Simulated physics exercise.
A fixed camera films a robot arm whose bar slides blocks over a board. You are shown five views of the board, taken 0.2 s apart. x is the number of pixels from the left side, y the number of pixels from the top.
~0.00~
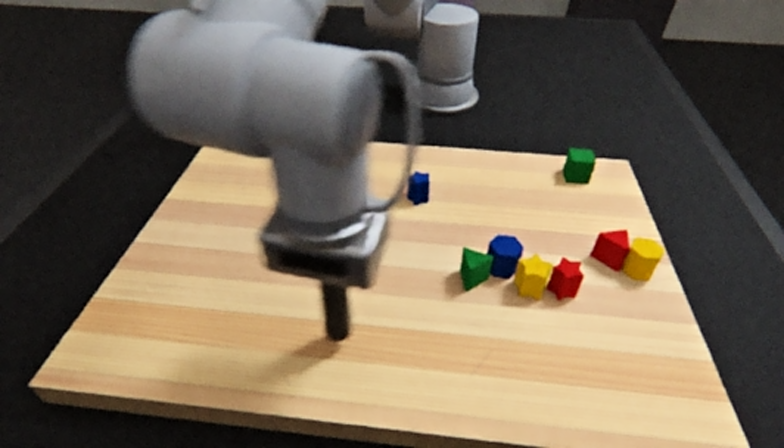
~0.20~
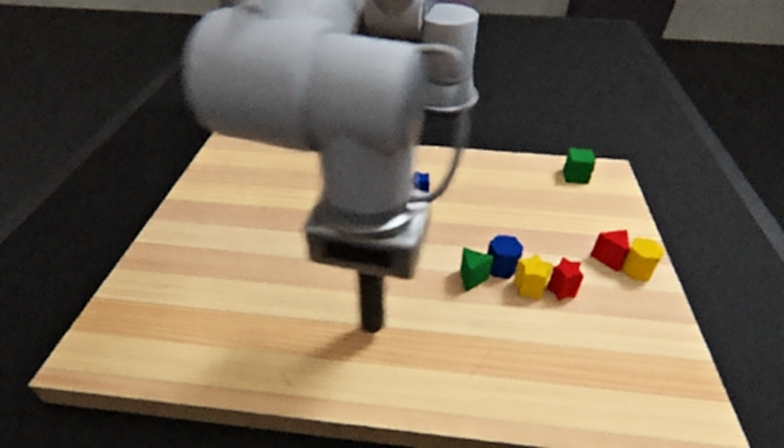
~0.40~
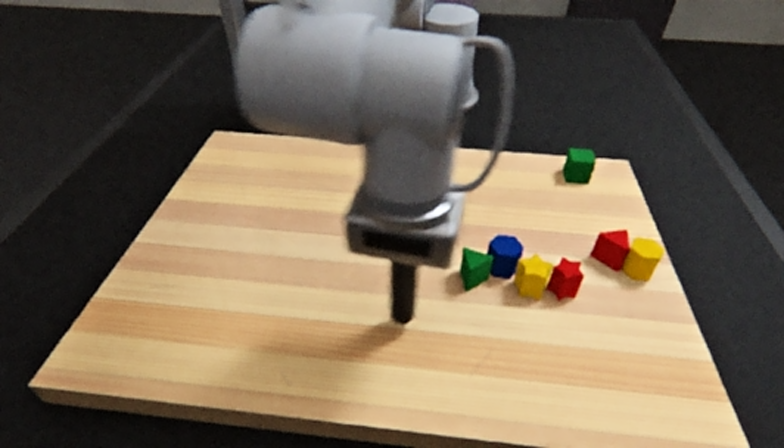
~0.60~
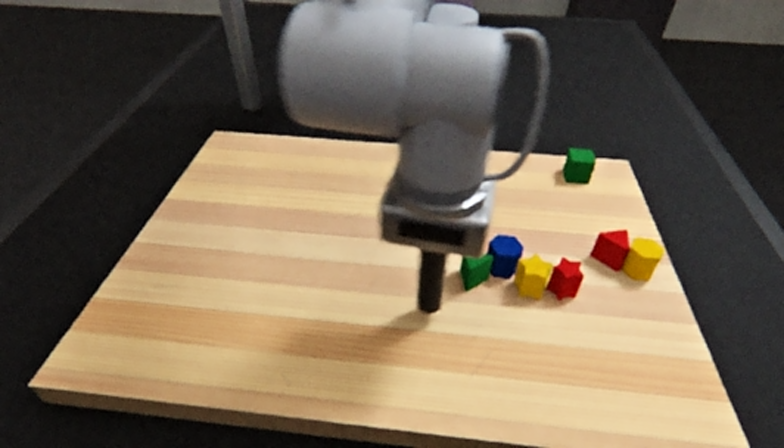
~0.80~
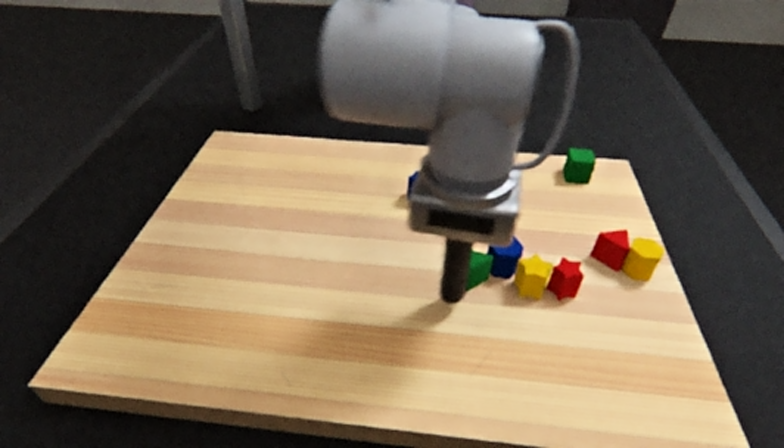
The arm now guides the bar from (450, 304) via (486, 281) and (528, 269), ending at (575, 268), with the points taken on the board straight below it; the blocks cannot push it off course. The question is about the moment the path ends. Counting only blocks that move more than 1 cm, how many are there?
It displaces two.
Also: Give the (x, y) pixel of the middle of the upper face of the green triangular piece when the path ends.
It comes to (487, 239).
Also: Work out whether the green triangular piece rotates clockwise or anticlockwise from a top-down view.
From overhead, anticlockwise.
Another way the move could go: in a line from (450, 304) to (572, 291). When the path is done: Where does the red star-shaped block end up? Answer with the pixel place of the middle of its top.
It comes to (600, 261).
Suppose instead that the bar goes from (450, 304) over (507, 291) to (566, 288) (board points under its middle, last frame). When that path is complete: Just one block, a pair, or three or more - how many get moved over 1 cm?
My forecast: 3 or more.
The first path, step by step. One third of the way, bar (489, 271); green triangular piece (486, 242), turned 75° anticlockwise; blue six-sided block (512, 239), turned 20° clockwise.
Two thirds of the way, bar (532, 260); green triangular piece (487, 239), turned 95° anticlockwise; blue six-sided block (525, 228), turned 20° anticlockwise; yellow star-shaped block (539, 266), turned 15° clockwise; red star-shaped block (572, 269), turned 15° anticlockwise.
At the end, bar (578, 258); green triangular piece (487, 239), turned 95° anticlockwise; blue six-sided block (525, 228), turned 20° anticlockwise; yellow star-shaped block (540, 266), turned 20° clockwise; red star-shaped block (572, 269), turned 15° anticlockwise.
